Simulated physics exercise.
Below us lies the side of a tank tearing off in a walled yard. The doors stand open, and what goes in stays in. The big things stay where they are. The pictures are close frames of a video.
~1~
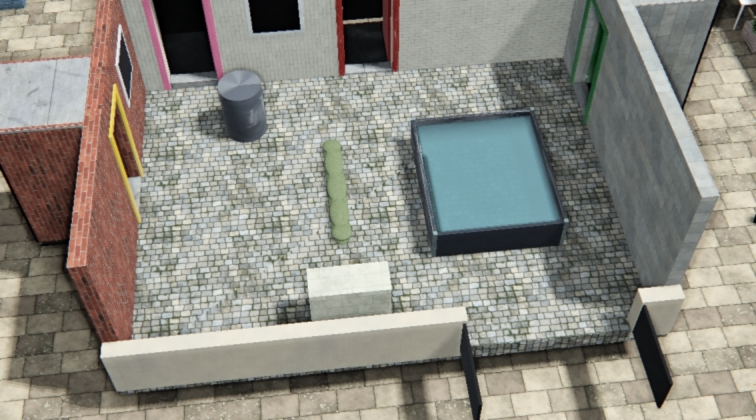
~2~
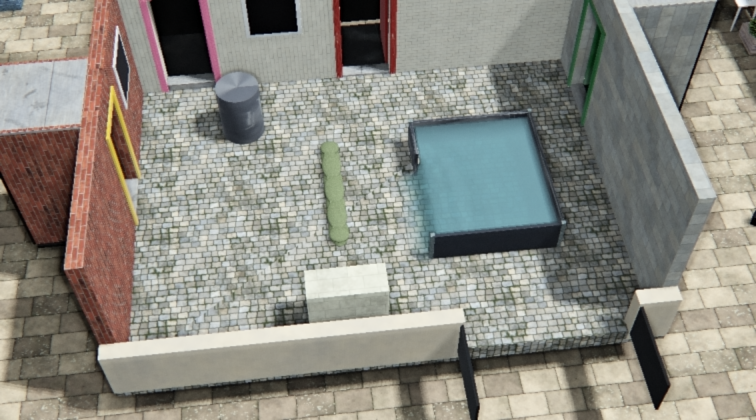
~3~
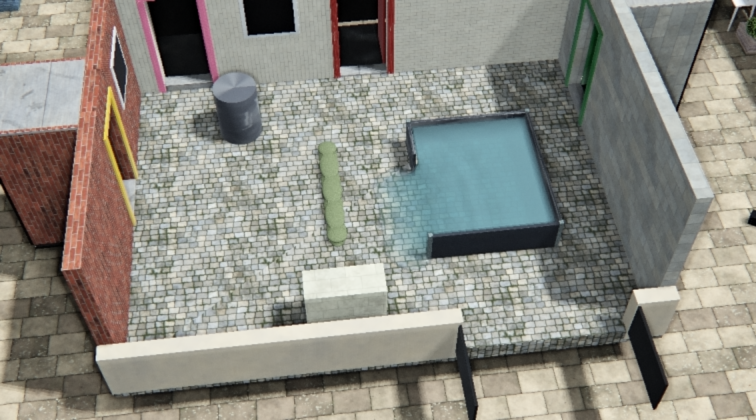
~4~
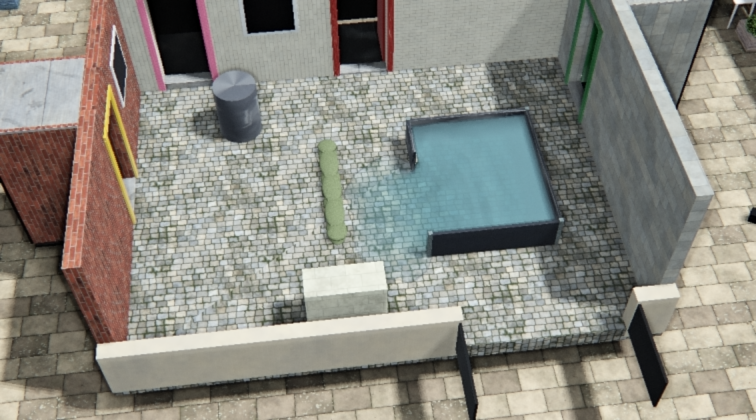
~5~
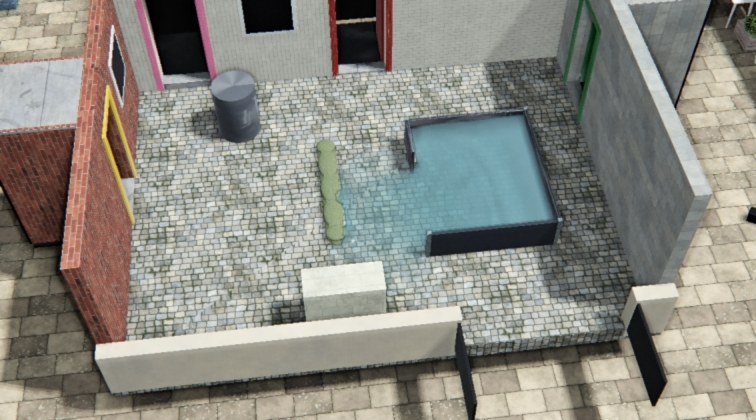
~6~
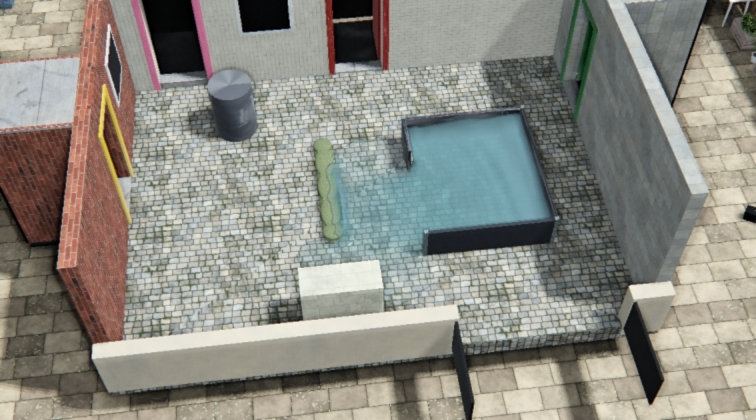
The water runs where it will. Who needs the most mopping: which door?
The red doorway takes the most.
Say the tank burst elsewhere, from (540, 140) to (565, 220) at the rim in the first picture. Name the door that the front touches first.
That is the green one.
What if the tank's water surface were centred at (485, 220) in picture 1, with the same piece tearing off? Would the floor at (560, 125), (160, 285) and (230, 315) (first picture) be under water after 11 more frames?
As listed: Not flooded, under water, covered.
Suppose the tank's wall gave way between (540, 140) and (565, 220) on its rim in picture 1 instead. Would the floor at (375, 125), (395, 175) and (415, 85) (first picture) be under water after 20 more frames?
In that order: Not flooded, free of water, awash.
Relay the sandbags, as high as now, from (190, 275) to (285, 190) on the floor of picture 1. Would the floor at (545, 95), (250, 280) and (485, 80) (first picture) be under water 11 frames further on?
In that order: Not flooded, wet, no water.
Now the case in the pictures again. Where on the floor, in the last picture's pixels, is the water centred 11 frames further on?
Roughly at (407, 211).
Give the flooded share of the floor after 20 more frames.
Close to 60 %.
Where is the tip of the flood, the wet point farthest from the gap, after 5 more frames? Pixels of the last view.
Close to (207, 288).
A moment on, water covers 20 % of the floor; green door not reached, red door not reached, yellow door not reached, pink door not reached.
Next, water covers 40 % of the floor; green door not reached, red door wet at the sill, nothing in, yellow door not reached, pink door not reached.
Then, water covers 60 % of the floor; green door not reached, red door some in, yellow door wet at the sill, nothing in, pink door not reached.
Later, water covers 80 % of the floor; green door wet at the sill, nothing in, red door some in, yellow door some in, pink door wet at the sill, nothing in.
In the end, water covers 95 % of the floor; green door wet at the sill, nothing in, red door a lot in, yellow door some in, pink door wet at the sill, nothing in; the red door has let in the most.
